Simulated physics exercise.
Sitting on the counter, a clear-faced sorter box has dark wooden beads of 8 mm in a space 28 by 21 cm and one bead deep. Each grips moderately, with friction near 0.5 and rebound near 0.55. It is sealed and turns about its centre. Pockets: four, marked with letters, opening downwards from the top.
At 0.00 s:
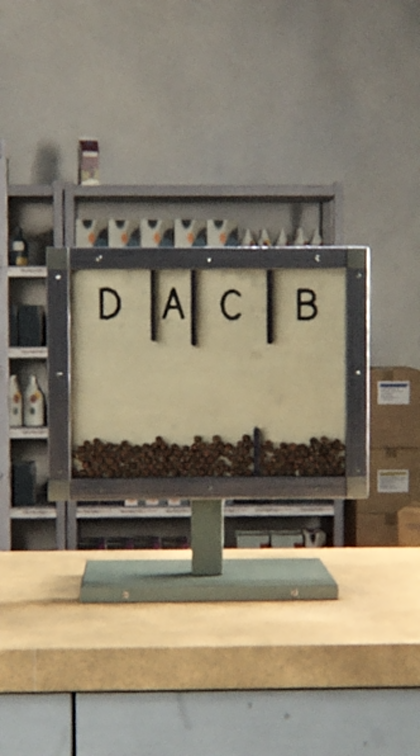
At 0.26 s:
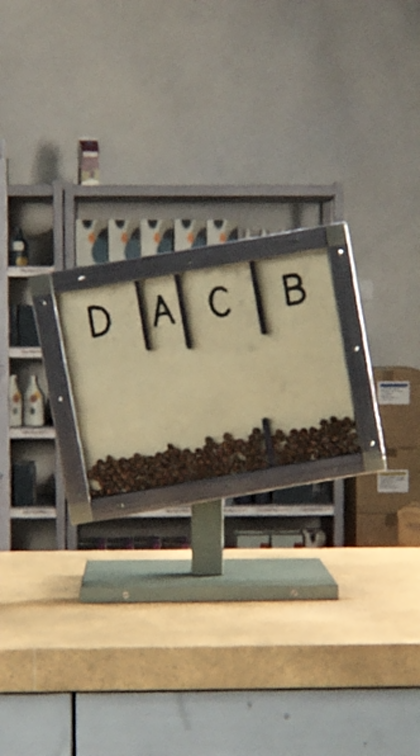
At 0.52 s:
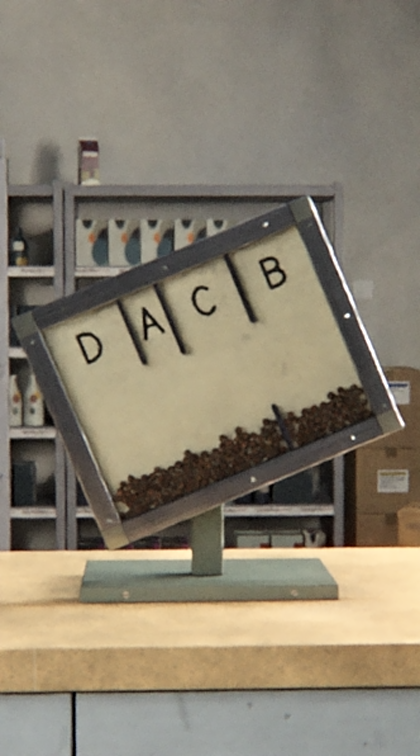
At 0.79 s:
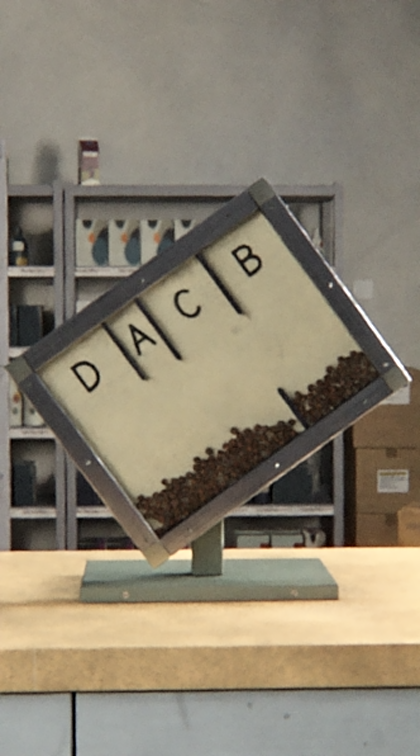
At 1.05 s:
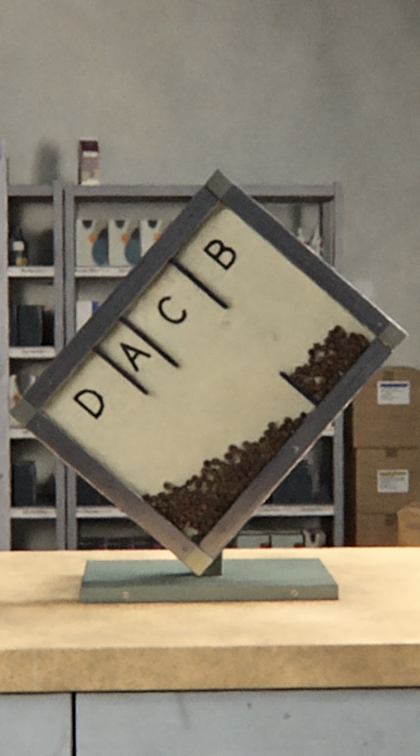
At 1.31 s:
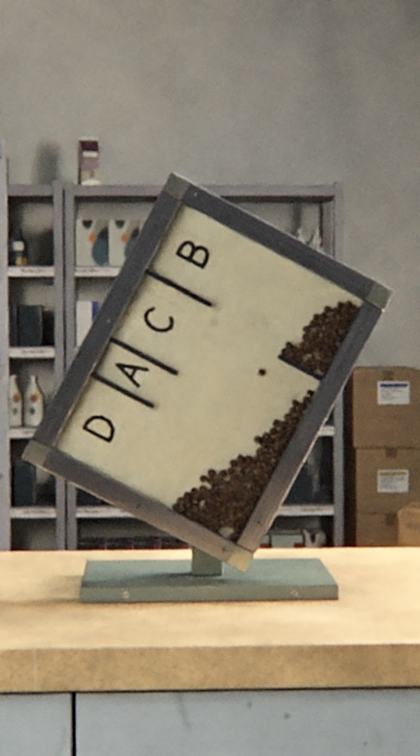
Clear-faced box of dark beads on a green stand turning steadily anticlockwise above a counter, beads shifting against its lower edge.
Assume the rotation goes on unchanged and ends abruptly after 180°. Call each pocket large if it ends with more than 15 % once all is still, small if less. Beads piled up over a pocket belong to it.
A: Small; B: Small; C: Small; D: Large.
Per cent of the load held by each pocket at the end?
In order: Pocket A 5, pocket B 0, pocket C 5, pocket D 85.
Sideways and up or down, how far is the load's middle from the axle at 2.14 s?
About 5 cm right and 7 cm below.
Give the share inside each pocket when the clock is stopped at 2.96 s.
Pocket A: 5; pocket B: 0; pocket C: 5; pocket D: 45.
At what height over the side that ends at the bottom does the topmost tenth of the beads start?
I'd put it at close to 9 centimetres.
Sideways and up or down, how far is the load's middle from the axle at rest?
Offset from axle: Approx. 9 cm right, 6 cm below.
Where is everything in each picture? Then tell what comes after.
In the first frame, level, about 150 beads; beads centred (207, 458); top one (246, 438); A (173, 303), B (308, 304), C (231, 305), D (110, 303); walls (256, 478) to (256, 429).
In the second frame, turned 9° anticlockwise; beads centred (221, 457); top one (333, 420).
In the third frame, turned 22° anticlockwise; beads centred (240, 452); top one (354, 388).
In the fourth frame, turned 36° anticlockwise; beads centred (252, 446); top one (353, 354).
In the fifth frame, turned 49° anticlockwise; beads centred (255, 444); top one (337, 328).
In the sixth frame, turned 62° anticlockwise; beads centred (266, 434); top one (348, 304); A (130, 371), B (194, 252), C (158, 321), D (101, 427); partition tips (152, 406), (175, 373), (209, 304).
After 2.14 s it has turned 103°, the beads' middle is 5 cm right of and 7 cm below the axle; inside pockets, D 15 %.
After 2.96 s it has turned 144°, the beads' middle is 6 cm right of and 9 cm below the axle; inside pockets, A 5 %, C 5 %, D 45 %.
After 3.74 s it has turned 180°, the beads' middle is 9 cm right of and 5 cm below the axle; inside pockets, A 5 %, C 5 %, D 60 %.
At rest by 4.7 s, A 5 %, B 0 %, C 5 %, D 85 %.
